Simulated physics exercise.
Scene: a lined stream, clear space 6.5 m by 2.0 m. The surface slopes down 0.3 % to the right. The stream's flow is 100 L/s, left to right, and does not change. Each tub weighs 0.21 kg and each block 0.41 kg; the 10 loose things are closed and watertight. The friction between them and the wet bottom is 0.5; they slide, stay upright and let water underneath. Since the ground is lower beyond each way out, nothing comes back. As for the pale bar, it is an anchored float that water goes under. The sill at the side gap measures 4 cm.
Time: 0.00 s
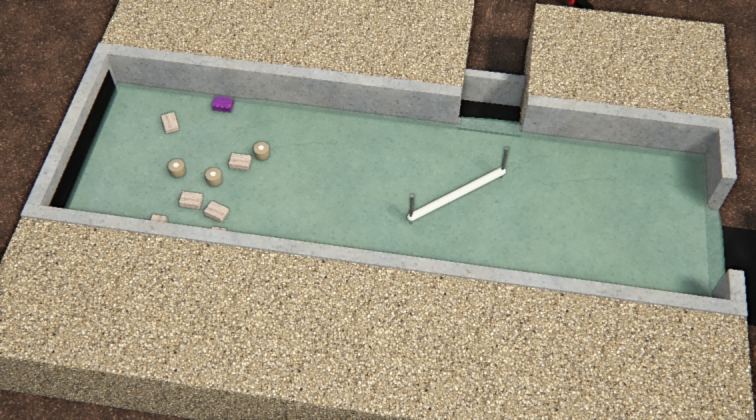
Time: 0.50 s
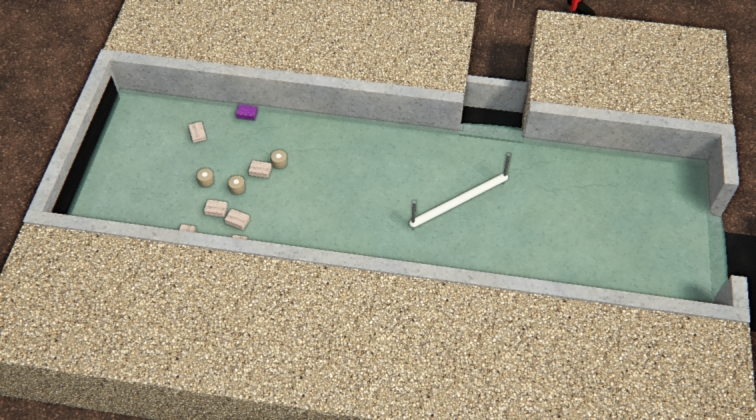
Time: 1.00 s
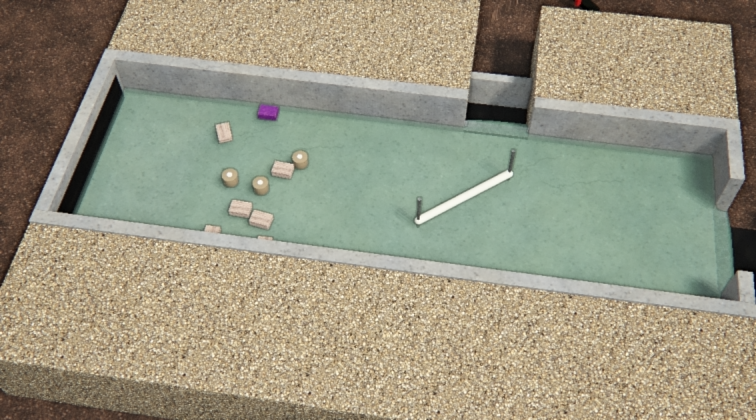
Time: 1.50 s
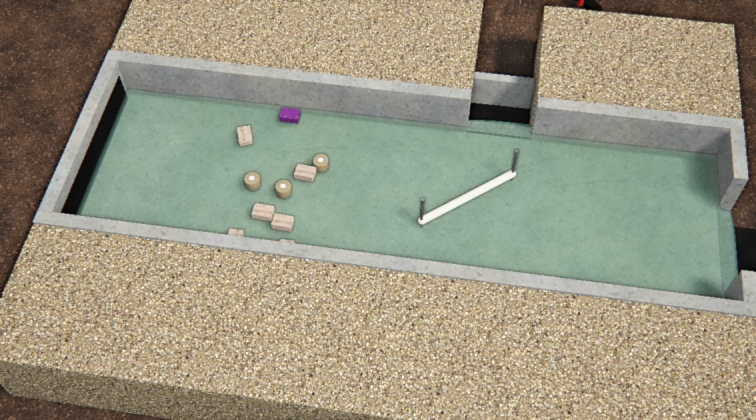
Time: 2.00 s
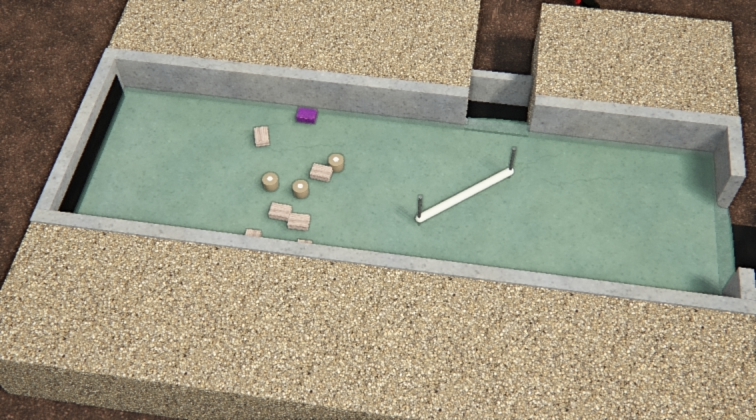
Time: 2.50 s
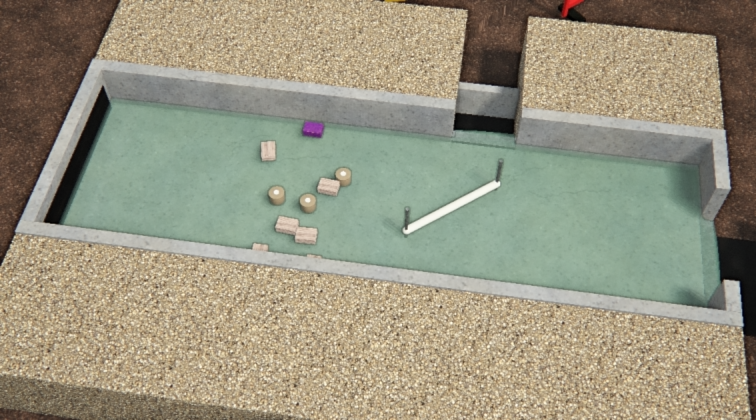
Lined stream channel with a slanted pale bar, a purple block and scattered small crates and barrel-like objects drifting steadily right.
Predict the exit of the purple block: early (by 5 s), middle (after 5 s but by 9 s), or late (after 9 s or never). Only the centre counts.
It gets out inside the window.
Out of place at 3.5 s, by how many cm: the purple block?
About 150 cm.
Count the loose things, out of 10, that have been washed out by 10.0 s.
1 in total.
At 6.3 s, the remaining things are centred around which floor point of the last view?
They average out to somewhere around (452, 218).
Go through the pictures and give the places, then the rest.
In the first picture, the purple block at (223, 102) floats; 9 cm deep round most things; 0 of 10 have shifted.
In the second picture, the purple block at (247, 110) floats, 25 cm from its start; 10 cm deep round most things; 10 of 10 have shifted.
In the third picture, the purple block at (268, 111) floats, 44 cm from its start; 11 cm deep round most things; 10 of 10 have shifted.
In the fourth picture, the purple block at (290, 113), afloat, 65 cm from its start; 11 cm deep round most things; 10 of 10 have shifted.
In the fifth picture, the purple block at (307, 114), afloat, 86 cm from its start; 11 cm deep round most things; 10 of 10 have shifted.
In the sixth picture, the purple block at (313, 128), afloat, 108 cm from its start; about 1460 L in view; 10 of 10 have shifted.
After 3.5 s the purple block is near (354, 132), 1.5 m from its start, afloat; 0 of 10 are out; 10 afloat.
After 6.3 s the purple block is near (482, 134), 2.9 m from its start, afloat; 0 of 10 are out; 10 afloat.
After 10.0 s the purple block has gone out (at 6.4 s); 1 of 10 are out; 9 afloat.
After 14.0 s the purple block has gone out (at 6.4 s); 4 of 10 are out; 6 afloat.
